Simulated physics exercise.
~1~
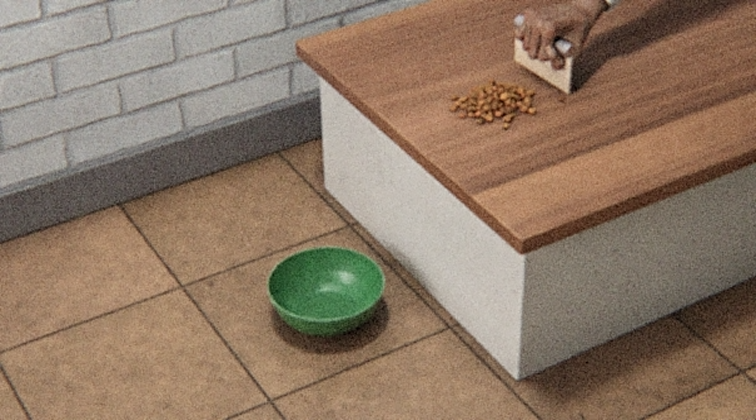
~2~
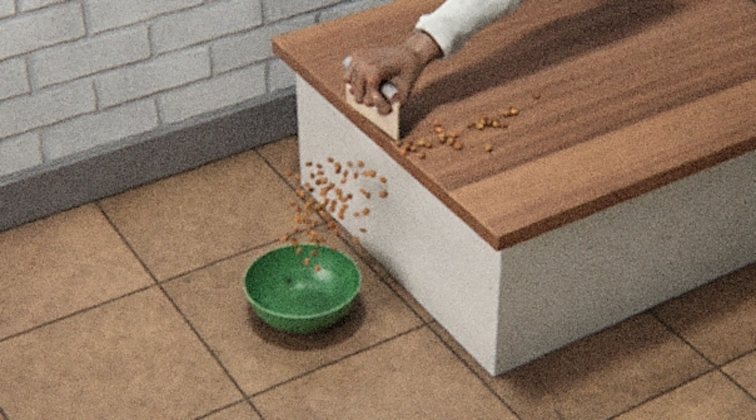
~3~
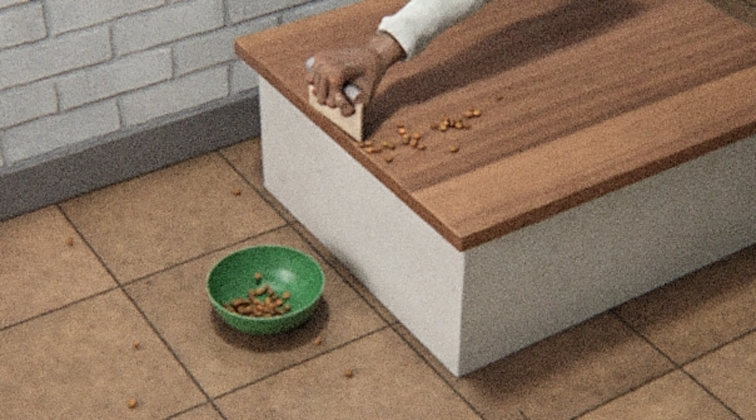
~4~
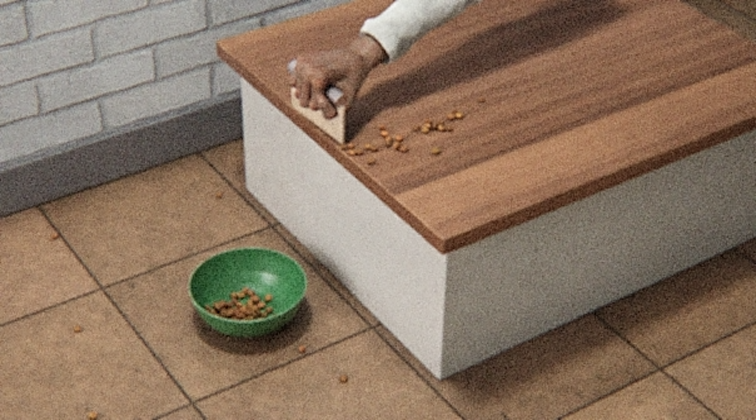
A hand in a pale sleeve pushes a cream scraper across a brown wooden top with white sides, seen from above at an angle, in a place with tan floor tiles and a white brick wall. A green bowl sits on the floor below, near a small pile of orange-brown kibble on the top. The scraper sweeps left to the edge, and much of the kibble spills over and falls toward the bowl. The hand then stops at the edge. Most pieces end in the bowl, a few lie scattered on the tiles, and some remain on the wood.
